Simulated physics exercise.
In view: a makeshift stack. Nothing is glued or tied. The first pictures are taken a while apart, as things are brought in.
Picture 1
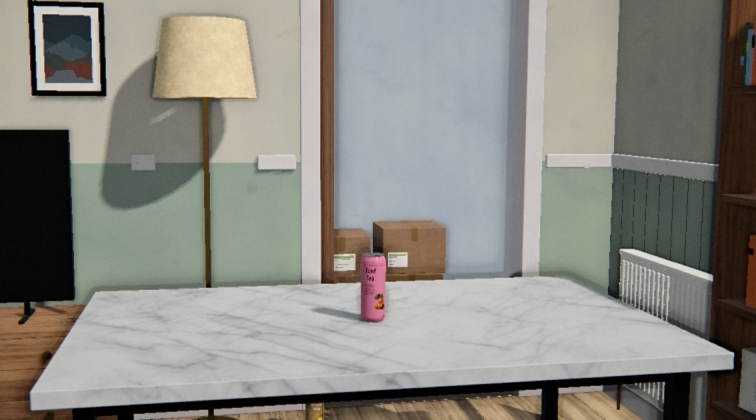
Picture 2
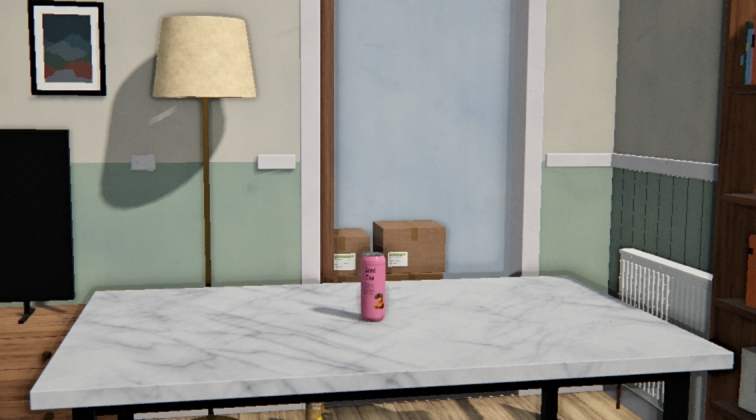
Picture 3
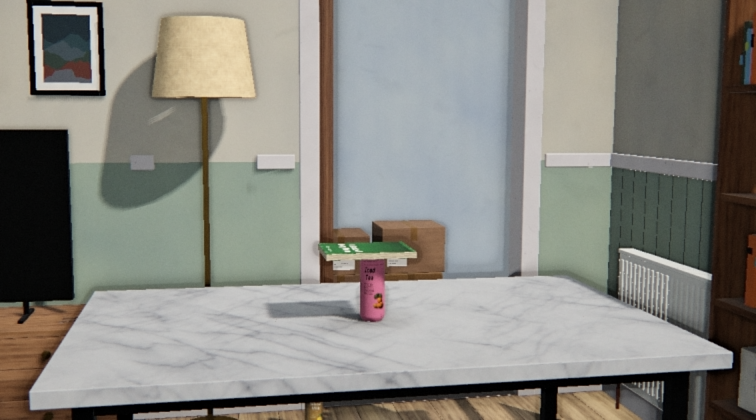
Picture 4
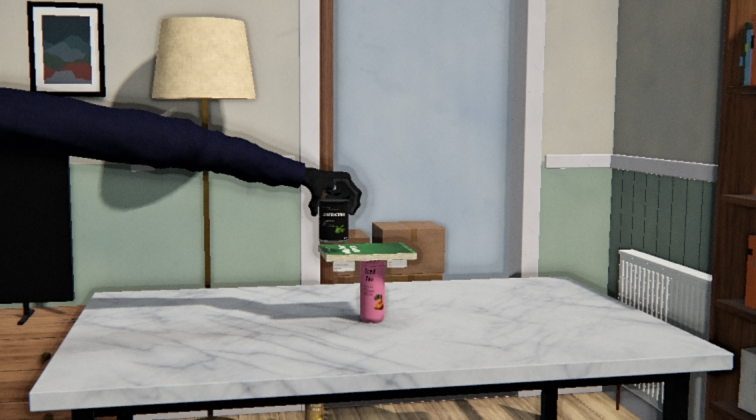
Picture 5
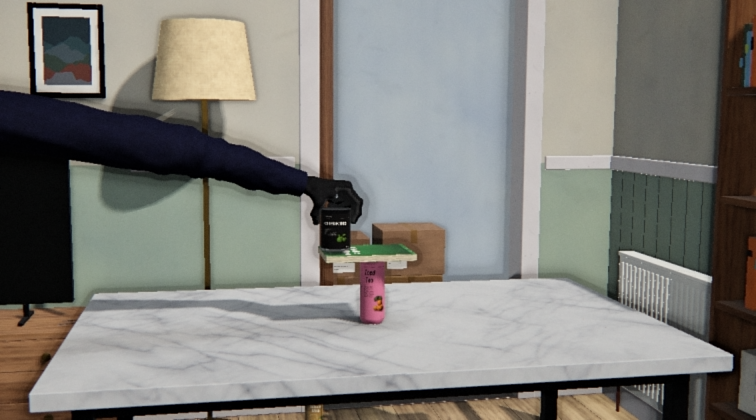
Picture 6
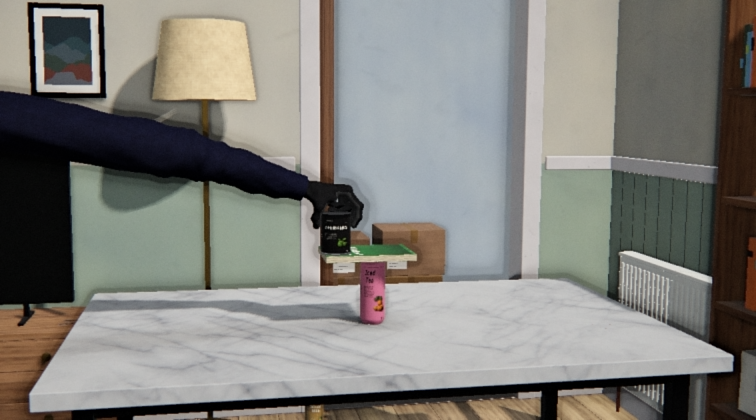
A pink can gets a green board on top, then a gloved hand lowers a black tin onto its left side.
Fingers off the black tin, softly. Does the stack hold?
Here the stack gives way.
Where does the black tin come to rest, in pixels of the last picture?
Near (292, 318).
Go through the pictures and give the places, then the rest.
In the first picture, the last thing is not in view yet; pink can (373, 288).
In the second picture, the last thing is not in view yet; pink can (373, 287).
In the third picture, the last thing is not in view yet; pink can (372, 287).
In the fourth picture, still above its spot; black tin (334, 220); pink can (372, 288).
In the fifth picture, still above its spot; black tin (336, 229); pink can (372, 290).
In the sixth picture, in place under the hand; black tin (336, 233); pink can (373, 290).
Then, 0.40 s past the last view, black tin and green book now fallen.
Then, 0.50 s past the last view, things are still on the move.
Finally, fallen, black tin and green book; pink can still in place. Final places as the last picture's camera would see them, black tin near (292, 317). The stack loses its balance.
